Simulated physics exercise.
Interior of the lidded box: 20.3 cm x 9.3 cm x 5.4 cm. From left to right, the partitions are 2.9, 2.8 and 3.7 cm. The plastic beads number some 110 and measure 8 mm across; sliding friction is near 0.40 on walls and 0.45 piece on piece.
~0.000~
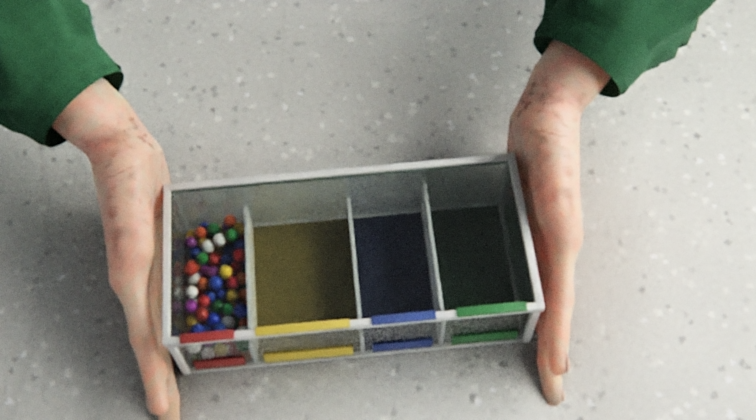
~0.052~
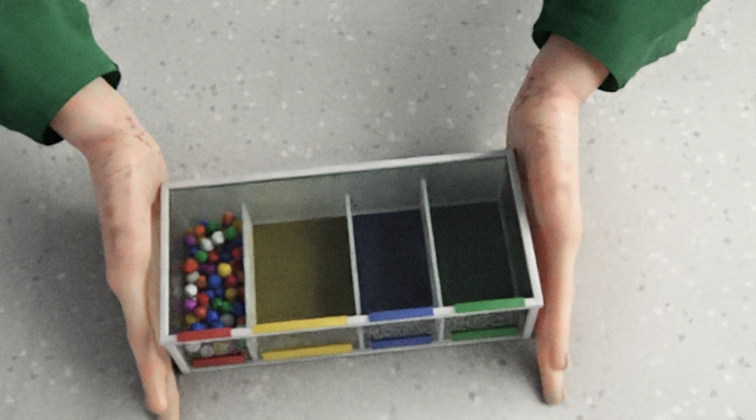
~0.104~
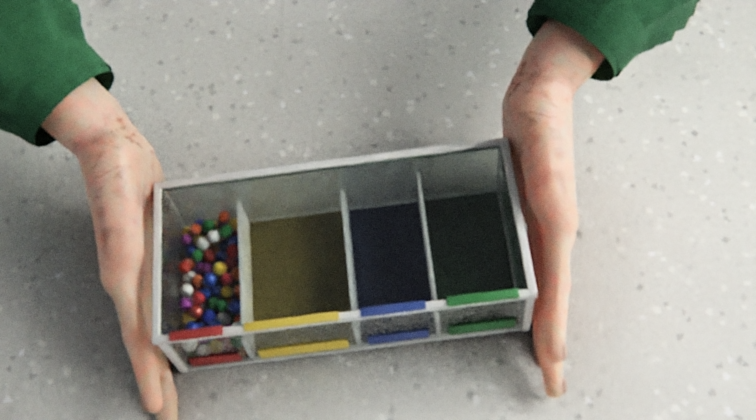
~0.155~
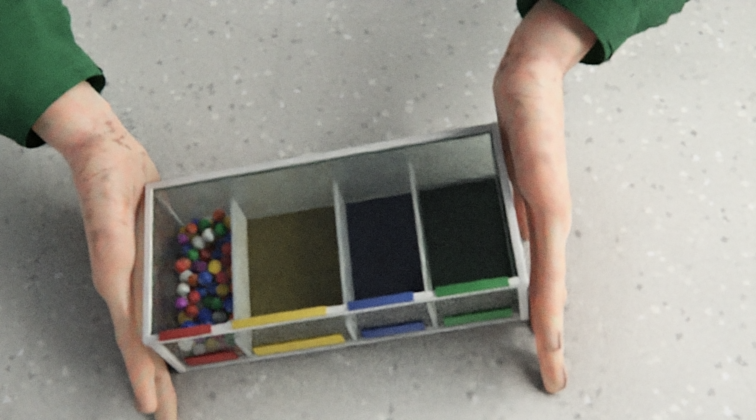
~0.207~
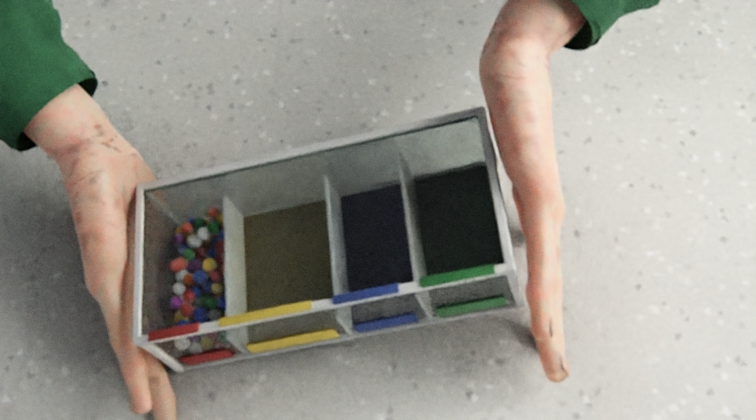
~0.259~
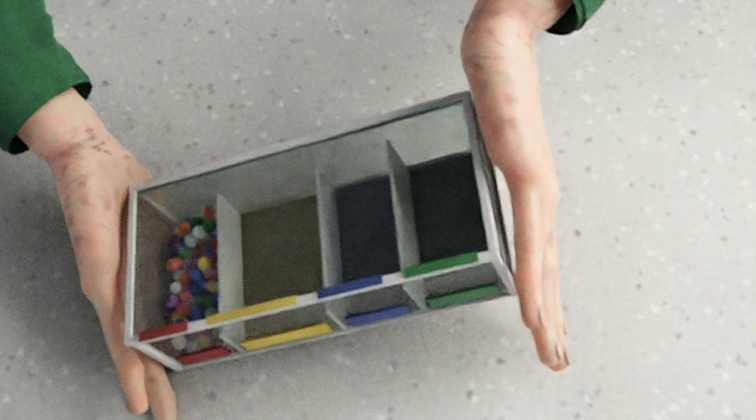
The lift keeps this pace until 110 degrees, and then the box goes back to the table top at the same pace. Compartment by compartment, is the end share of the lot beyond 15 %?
Red: Beyond; blue: Not beyond; green: Not beyond; yellow: Not beyond.
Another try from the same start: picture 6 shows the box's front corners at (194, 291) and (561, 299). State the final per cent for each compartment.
In the end red holds 0 %, blue holds 5 %, green holds 95 % and yellow holds 0 %.
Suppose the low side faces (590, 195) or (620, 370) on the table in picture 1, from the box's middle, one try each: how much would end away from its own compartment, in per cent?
Near 100 and 100 per cent, in that order.
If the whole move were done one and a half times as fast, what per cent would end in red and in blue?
In that case red would keep 100 % and blue would keep 0 %.
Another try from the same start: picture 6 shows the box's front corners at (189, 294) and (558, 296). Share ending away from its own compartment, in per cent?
About 100 %.
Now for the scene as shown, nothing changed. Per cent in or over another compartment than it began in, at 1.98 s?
Roughly 0 %.
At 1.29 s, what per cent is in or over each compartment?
Red 100; blue 0; green 0; yellow 0.
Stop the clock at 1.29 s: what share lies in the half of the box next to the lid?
Close to 50 in a hundred.
Then, at 1.29 s, tilt 110 degrees; red 100 %.
After 1.98 s, tilt 49 degrees; red 100 %.
Then, at 2.70 s, tilt 0 degrees; red 100 %.
By 3.1 s all is still; red 100 %, blue 0 %, green 0 %, yellow 0 %.
